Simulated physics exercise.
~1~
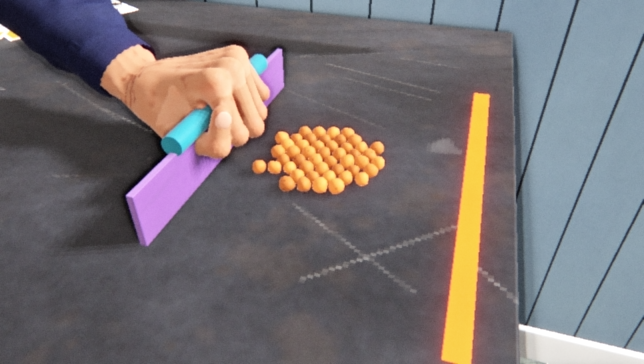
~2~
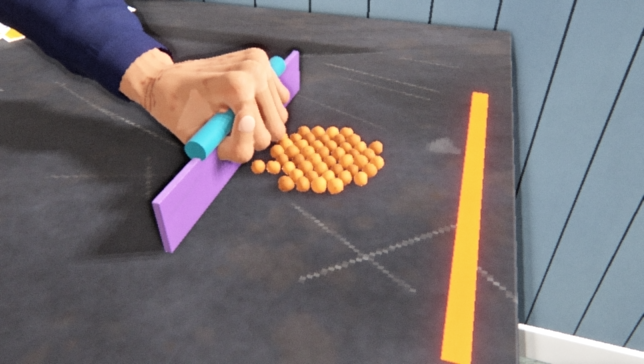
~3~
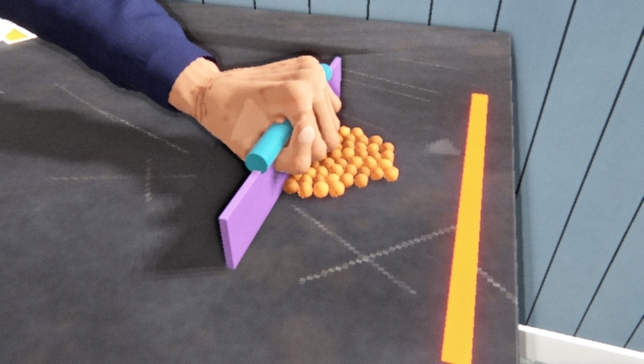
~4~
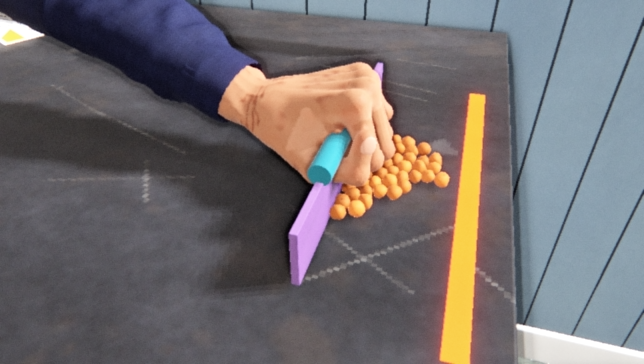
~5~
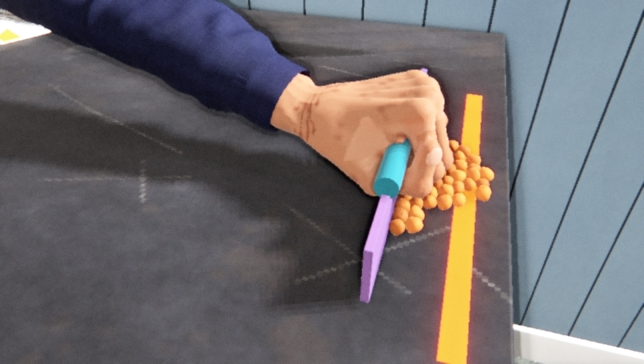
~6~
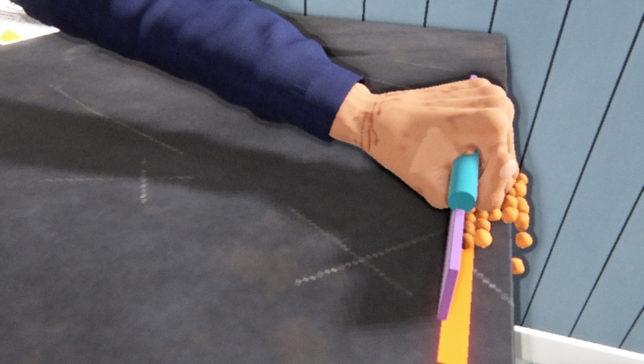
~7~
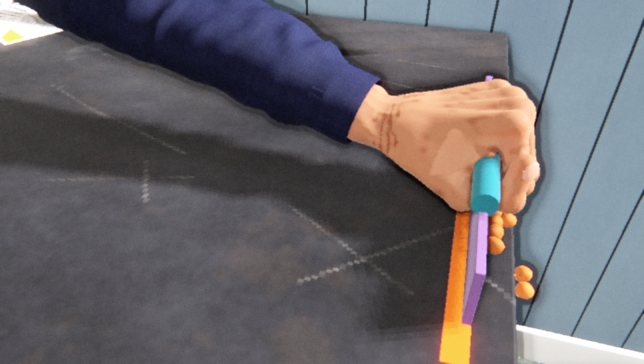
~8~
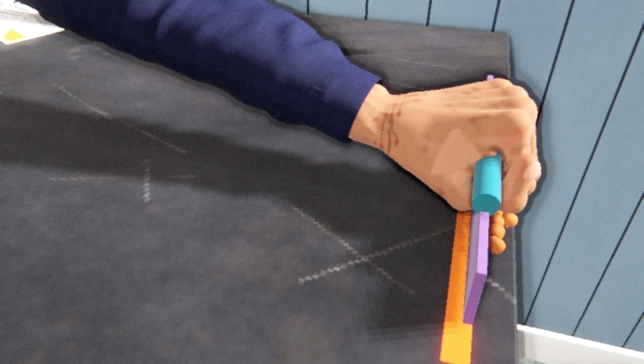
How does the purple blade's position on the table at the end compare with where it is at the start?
At the start the blade is on the left side of the table, to the left of the orange balls. By the end it is much farther right, at the orange tape near the table's right edge.
